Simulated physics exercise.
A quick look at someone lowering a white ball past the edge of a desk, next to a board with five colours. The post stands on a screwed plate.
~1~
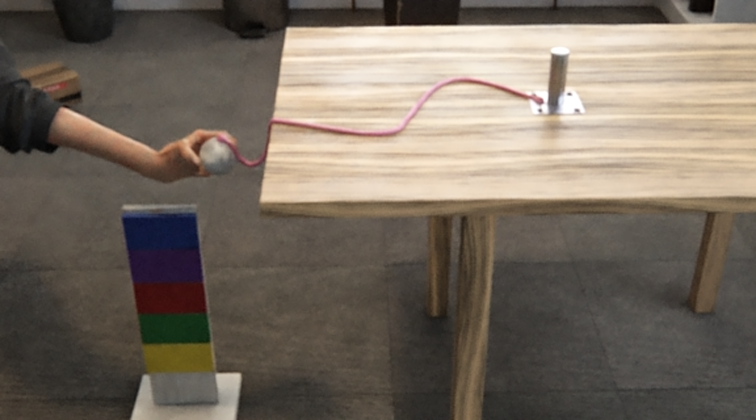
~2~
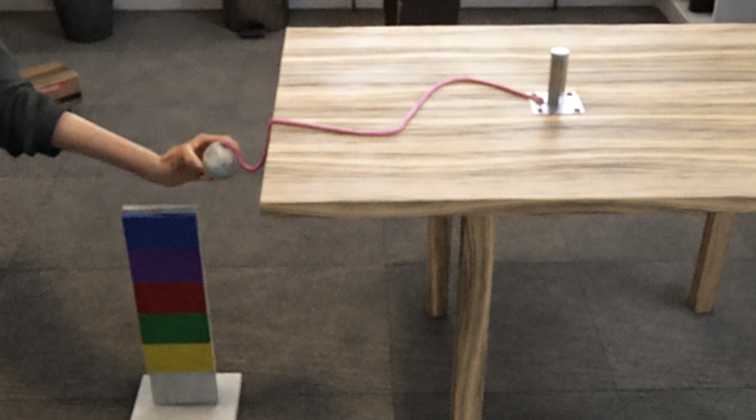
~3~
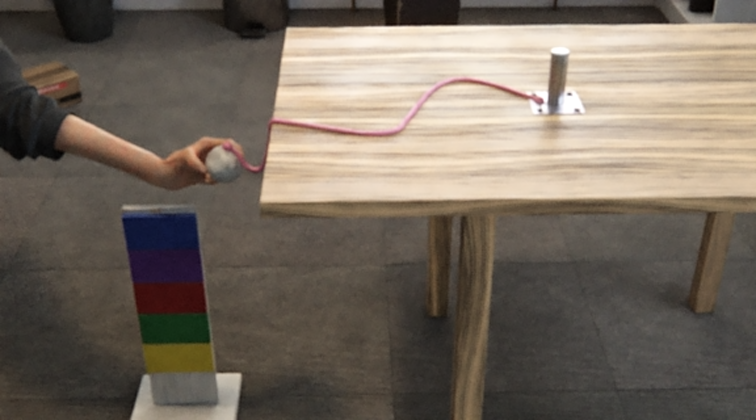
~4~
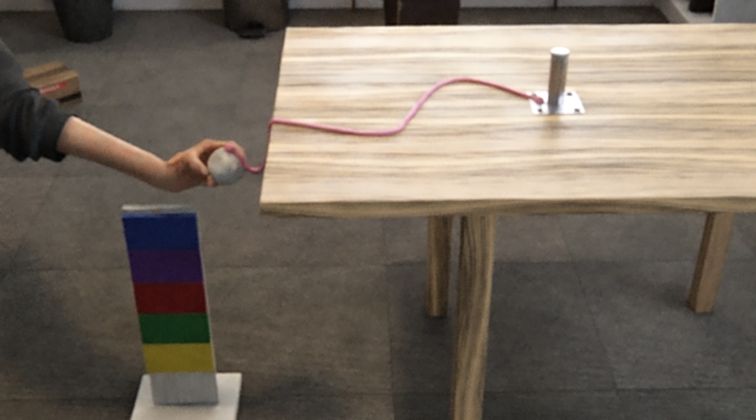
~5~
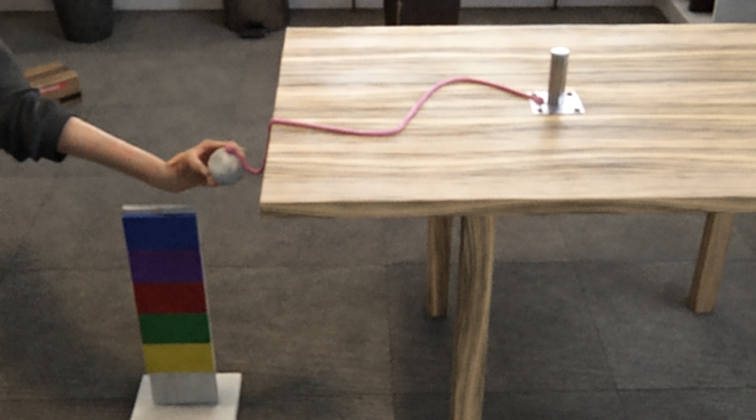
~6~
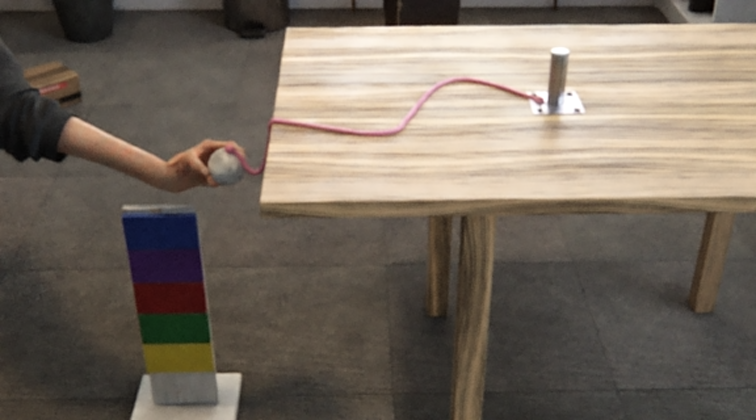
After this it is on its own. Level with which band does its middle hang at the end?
Its middle rests at the red band.
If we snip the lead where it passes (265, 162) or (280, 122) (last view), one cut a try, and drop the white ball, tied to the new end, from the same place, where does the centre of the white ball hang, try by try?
Near (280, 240) and (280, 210).
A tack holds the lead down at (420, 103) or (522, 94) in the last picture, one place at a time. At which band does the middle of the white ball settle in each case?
Try by try: Purple; red.
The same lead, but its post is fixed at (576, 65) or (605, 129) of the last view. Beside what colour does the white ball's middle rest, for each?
In that order: Purple; purple.
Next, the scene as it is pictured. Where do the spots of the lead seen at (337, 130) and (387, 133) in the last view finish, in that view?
The first at (275, 134), the second at (293, 103).
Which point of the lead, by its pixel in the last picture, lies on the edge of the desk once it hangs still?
That spot is around (365, 133).
Soon after, ball near (295, 256); level with purple.
Then, ball near (266, 282); level with red.
At rest, ball near (279, 289); level with red. The red one.
